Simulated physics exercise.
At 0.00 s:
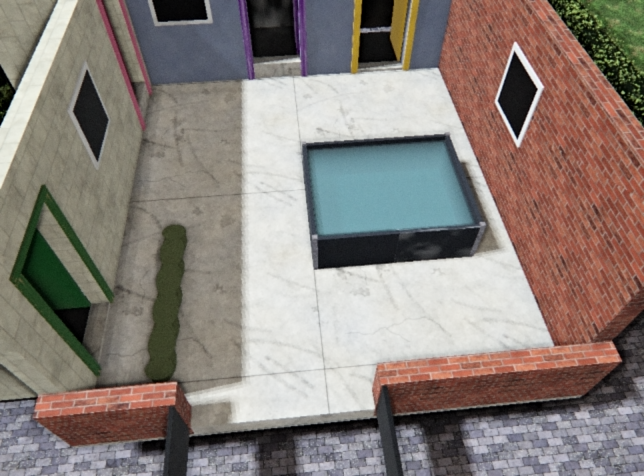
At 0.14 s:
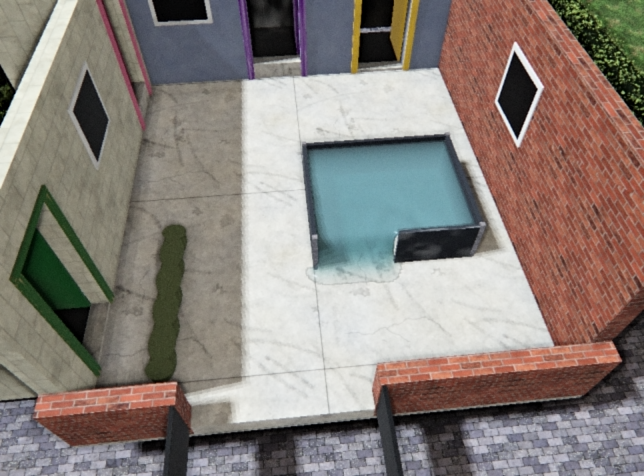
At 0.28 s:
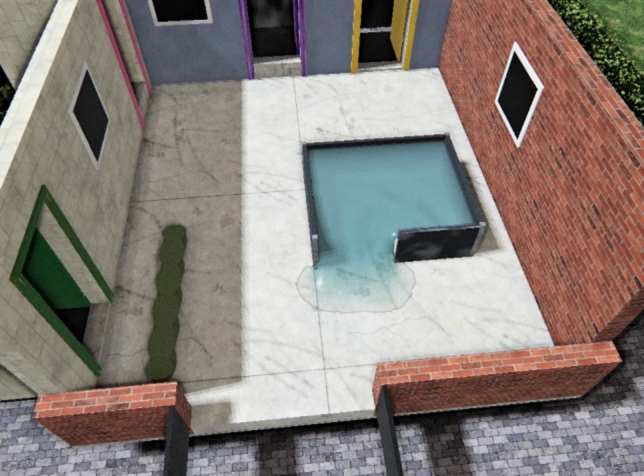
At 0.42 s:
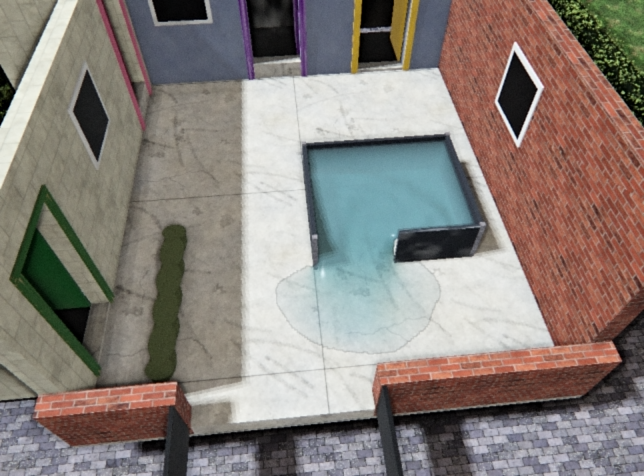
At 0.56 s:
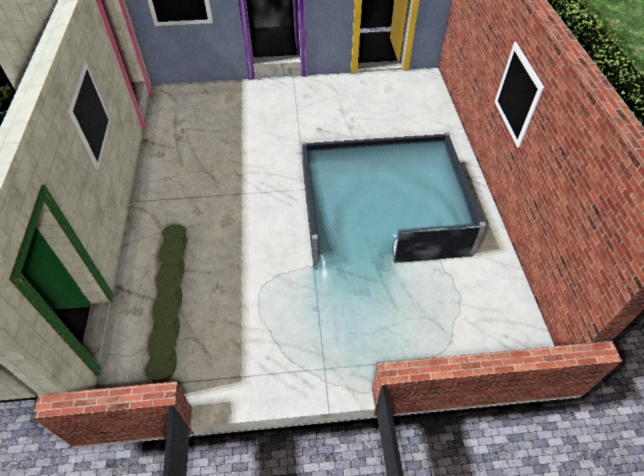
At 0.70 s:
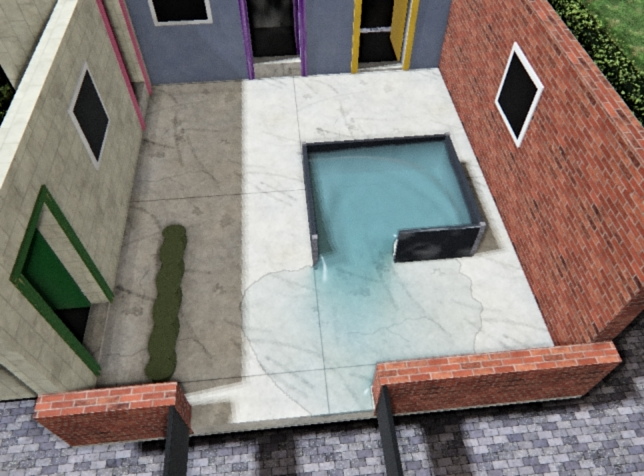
In a walled yard with a pale paved floor, part of the near side of a dark-edged water tank gave way, and water poured through the gap and spread widely toward the low brick walls in front.
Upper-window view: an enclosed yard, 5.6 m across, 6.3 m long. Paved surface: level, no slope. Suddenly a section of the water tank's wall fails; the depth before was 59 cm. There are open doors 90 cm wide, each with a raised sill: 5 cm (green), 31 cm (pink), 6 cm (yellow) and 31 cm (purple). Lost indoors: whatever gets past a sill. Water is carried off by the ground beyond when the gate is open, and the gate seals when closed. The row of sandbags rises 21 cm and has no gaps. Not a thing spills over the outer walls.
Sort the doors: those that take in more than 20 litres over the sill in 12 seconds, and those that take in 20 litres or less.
Sorted: The green door takes in 20 litres or less; the pink door takes in 20 litres or less; the yellow door takes in 20 litres or less; the purple door takes in 20 litres or less.
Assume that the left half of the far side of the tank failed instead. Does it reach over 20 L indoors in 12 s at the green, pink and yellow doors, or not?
Then: Green past it, pink under, yellow above.
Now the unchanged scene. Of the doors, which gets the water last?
It would be the pink one.
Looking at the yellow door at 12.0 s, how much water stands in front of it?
It averages close to 4.0 centimetres.
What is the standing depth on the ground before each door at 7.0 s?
You'd see green at 2 cm, pink at 0 cm, yellow at 7 cm and purple at 1 cm.
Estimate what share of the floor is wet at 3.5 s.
Close to 30 in a hundred.
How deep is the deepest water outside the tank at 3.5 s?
Depth: Approx. 21 cm.
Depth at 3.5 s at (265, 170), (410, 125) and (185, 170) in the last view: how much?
Approximately 0, 0 and 0 centimetres, going through them in turn.
After 1.4 s water covers 20 % of the floor and is deepest (32 cm) near (387, 387); green door not reached, pink door not reached, yellow door not reached, purple door not reached.
After 2.2 s water covers 20 % of the floor and is deepest (29 cm) near (385, 372); green door not reached, pink door not reached, yellow door not reached, purple door not reached.
After 3.5 s water covers 30 % of the floor and is deepest (21 cm) near (564, 369); green door 3 cm at the sill, 0 L in, pink door not reached, yellow door not reached, purple door not reached.
After 7.0 s water covers 50 % of the floor and is deepest (11 cm) near (387, 387); green door 2 cm at the sill, 0 L in, pink door not reached, yellow door 7 cm at the sill, 2 L in, purple door not reached.
After 12.0 s water covers 75 % of the floor and is deepest (6 cm) near (535, 372); green door 2 cm at the sill, 0 L in, pink door 4 cm at the sill, 0 L in, yellow door 4 cm at the sill, 5 L in, purple door 2 cm at the sill, 0 L in.
